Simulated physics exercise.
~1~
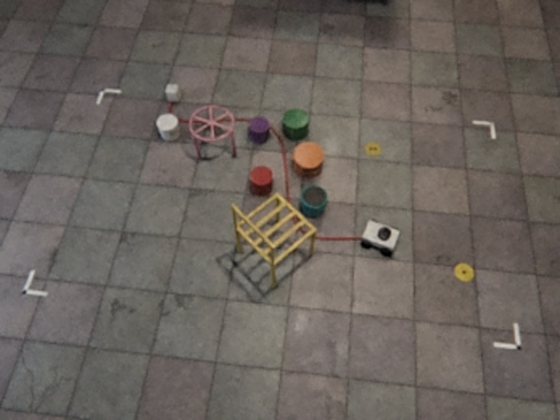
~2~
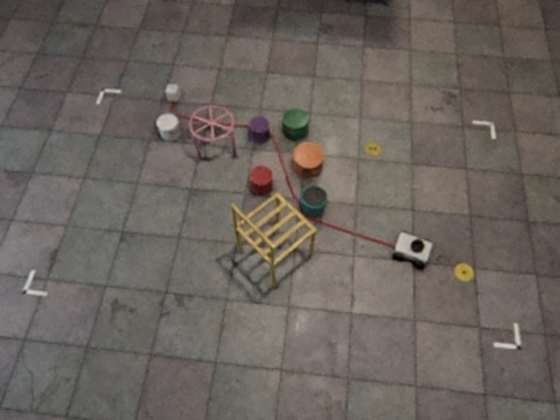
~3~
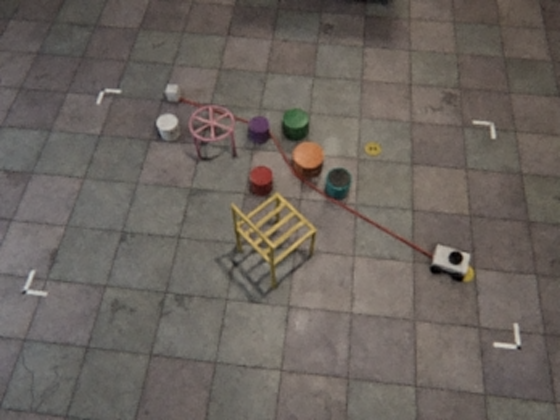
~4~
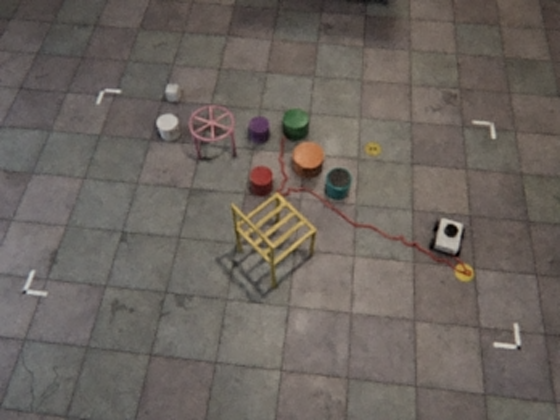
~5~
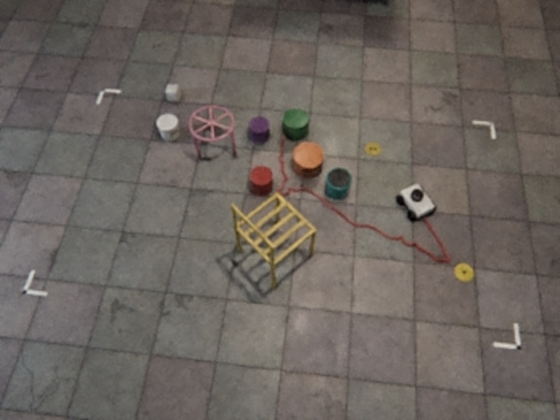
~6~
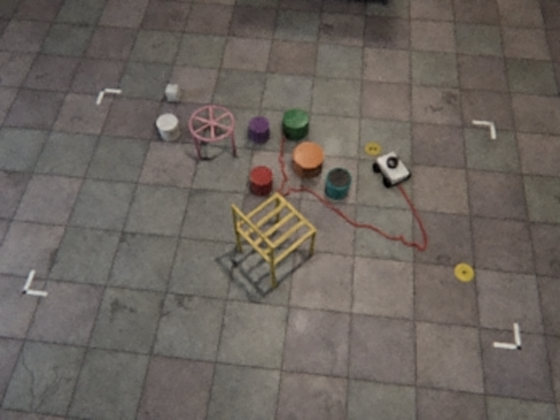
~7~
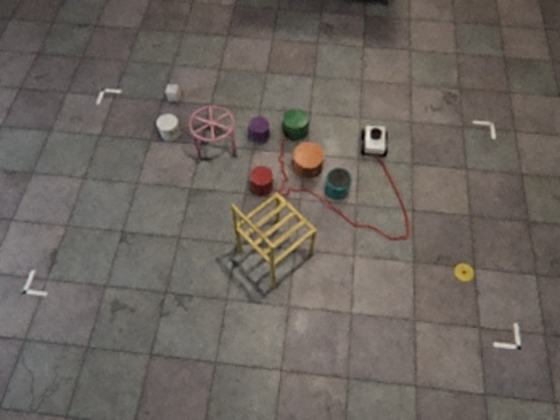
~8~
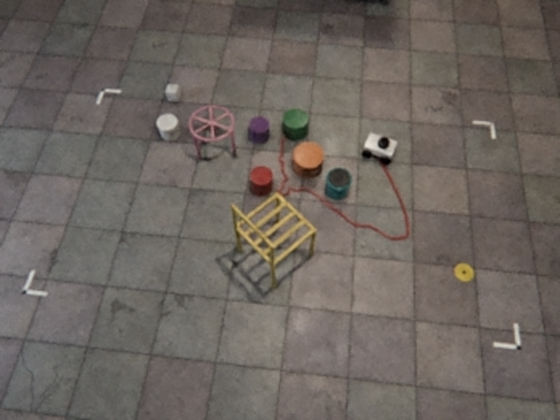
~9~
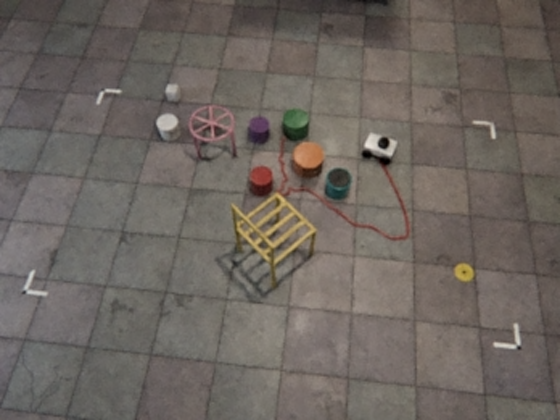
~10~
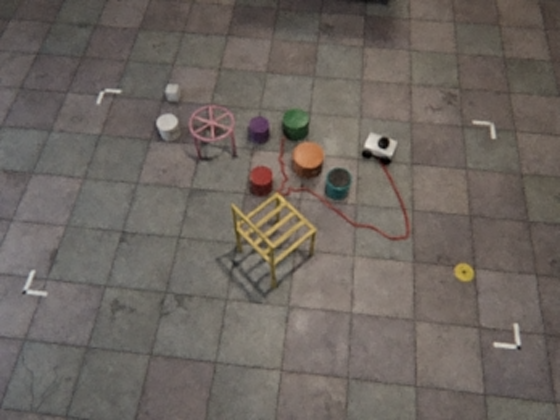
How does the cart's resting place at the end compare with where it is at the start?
It starts to the right of the yellow chair and ends farther up the floor, at the upper yellow mark to the right of the orange bucket.
A grey tiled shop floor with white tape corners is viewed from high above. A yellow chair stands near the middle, with red, orange, teal, green and purple containers above it and a pink stool and white bucket to the upper left. A small white cart heads right and down towards the lower yellow mark, drawing its red lead tight and dragging the teal pot a short way right and slightly up. The lead's far end then pulls free of the small white block, leaving it slack. The cart turns up and left, trailing the lead in a loose curve, and stops at the upper yellow mark while the pot stays in its new place.
